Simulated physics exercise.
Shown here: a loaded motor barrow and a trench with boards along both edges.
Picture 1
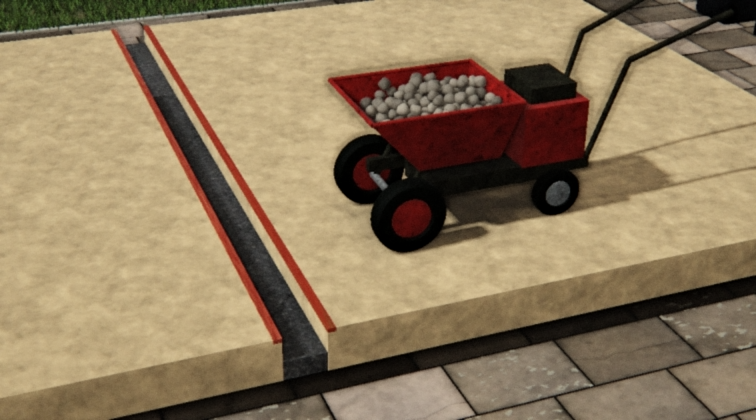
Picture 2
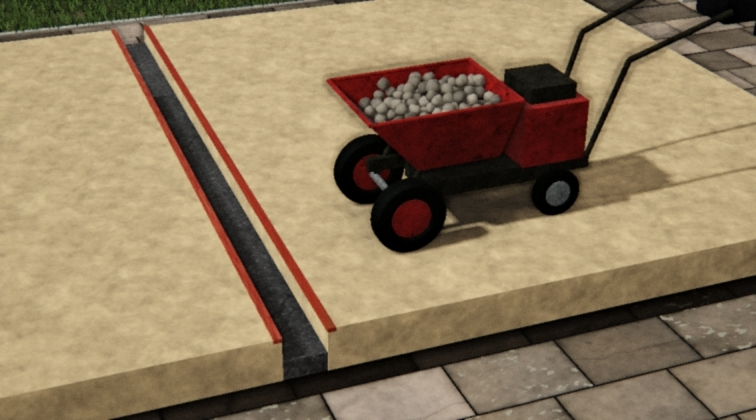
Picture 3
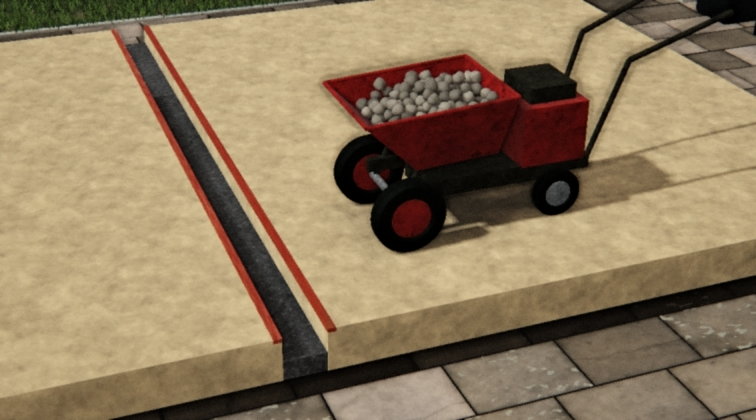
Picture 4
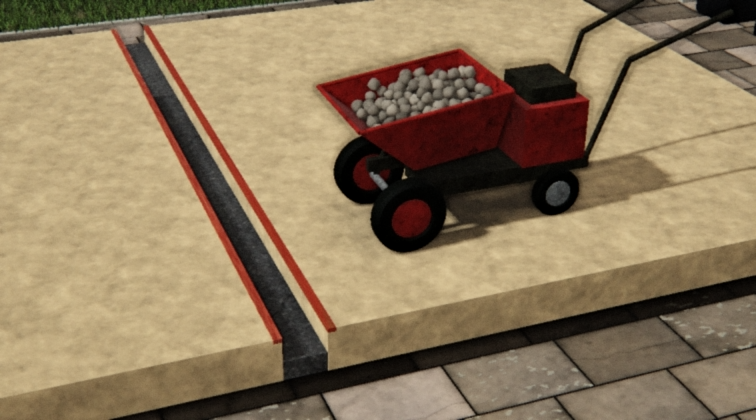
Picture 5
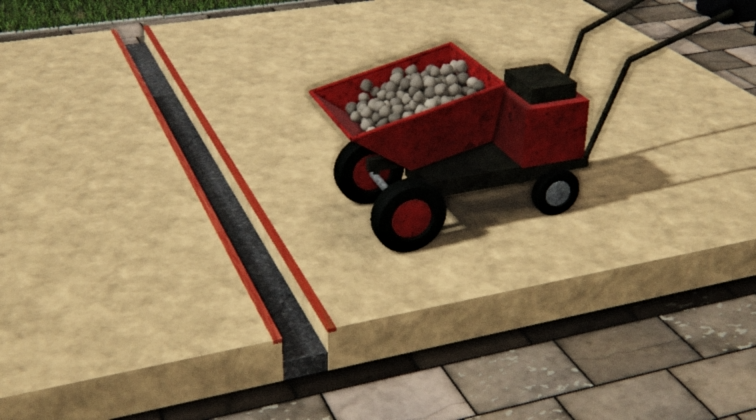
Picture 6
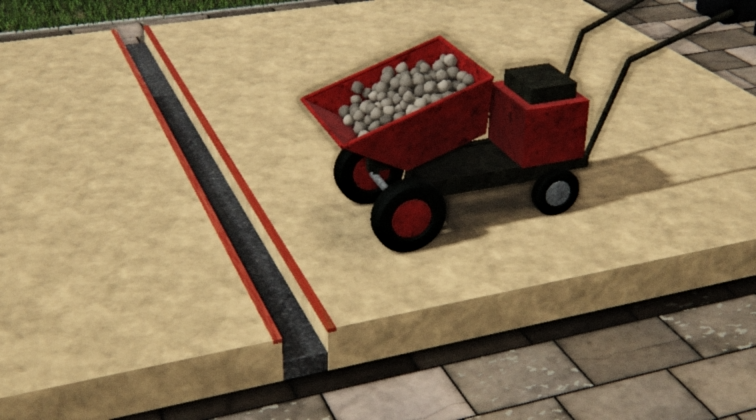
The red skip of a motor barrow, loaded with pale round stones, sat level at first, then slowly tipped forward to the left while its wheels stayed still beside a narrow, red-edged trench.
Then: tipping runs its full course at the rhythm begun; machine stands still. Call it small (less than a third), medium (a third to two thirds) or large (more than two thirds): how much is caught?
Medium.
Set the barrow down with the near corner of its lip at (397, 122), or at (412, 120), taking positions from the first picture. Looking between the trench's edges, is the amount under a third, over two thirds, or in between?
First in the middle band, then one to two thirds.
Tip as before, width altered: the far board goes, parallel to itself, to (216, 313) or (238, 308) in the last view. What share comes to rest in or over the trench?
90 %, 80 %.
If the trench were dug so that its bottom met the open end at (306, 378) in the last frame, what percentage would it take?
80 %.
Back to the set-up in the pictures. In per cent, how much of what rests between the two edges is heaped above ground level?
About 40 %.
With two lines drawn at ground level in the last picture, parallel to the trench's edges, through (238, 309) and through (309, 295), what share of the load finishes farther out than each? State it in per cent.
20 % and 80 %, in that order.
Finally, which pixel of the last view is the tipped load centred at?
(251, 246).
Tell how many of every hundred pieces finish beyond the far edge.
I'd say around 25 per cent of the load.
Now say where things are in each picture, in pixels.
Lip of the skip (373, 126), level; top of the load (431, 98), river pebbles; first edge of the trench (311, 294); far edge (259, 304), the trench under half as wide as the skip, and about half as deep as wide, in the first picture.
Lip of the skip (371, 126), level; top of the load (430, 98), in the second picture.
Lip of the skip (367, 129), tipped barely; top of the load (444, 88), in the third picture.
Lip of the skip (360, 133), tipped a little; top of the load (436, 99), in the fourth picture.
Lip of the skip (352, 139), tipped a little; top of the load (437, 84), in the fifth picture.
Lip of the skip (343, 147), tipped clearly; top of the load (434, 92); first edge of the trench (311, 294); far edge (259, 304), in the sixth picture.
Just after the last frame, skip tipped steeply; every one in the skip.
A moment on, skip tipped right over; the larger part in the skip; just a few short of the trench; roughly a quarter in or heaped over the trench; just a few beyond it; just a few falling.
Further on, skip tipped right over; roughly a quarter in the skip; just a few short of the trench; roughly two thirds in or heaped over the trench; roughly a quarter beyond it.
When it is over, skip tipped right over; about a tenth in the skip; about a tenth short of the trench; roughly two thirds in or heaped over the trench; roughly a quarter beyond it.
